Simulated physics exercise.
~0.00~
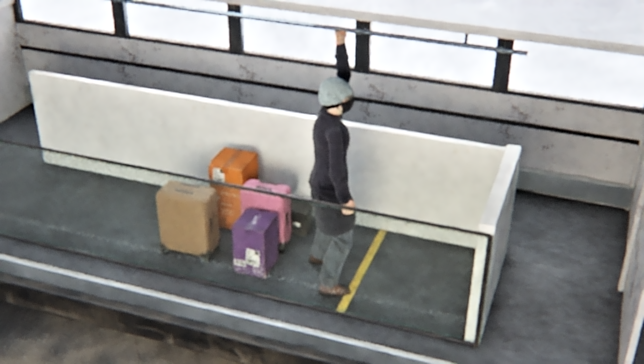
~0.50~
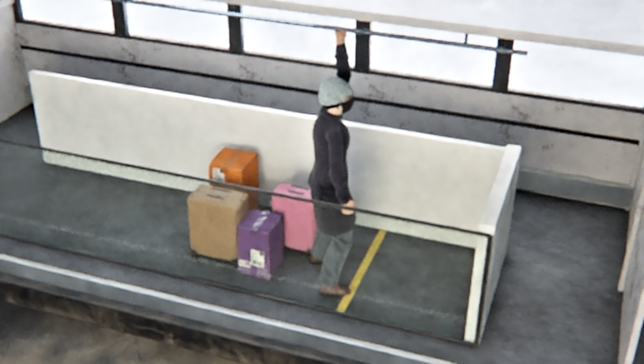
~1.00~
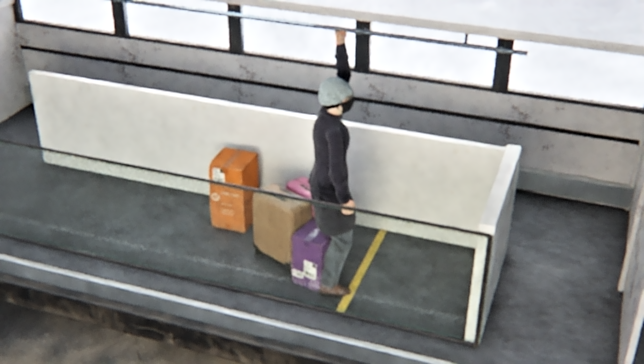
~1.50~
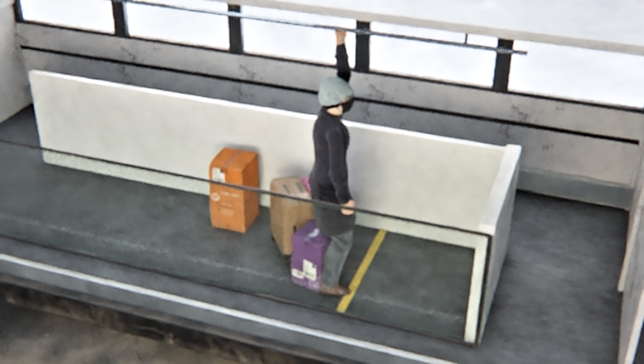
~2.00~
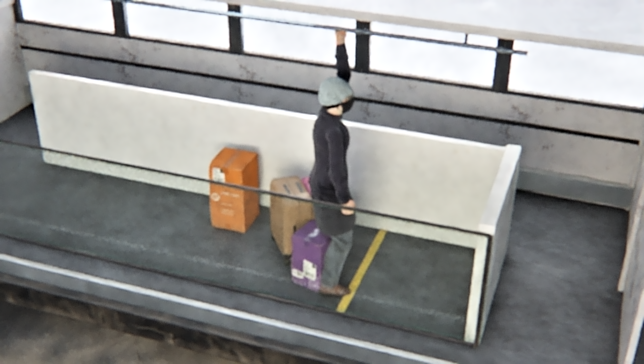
Brown, purple and pink cases slide right toward a standing traveller and stop before the yellow line.
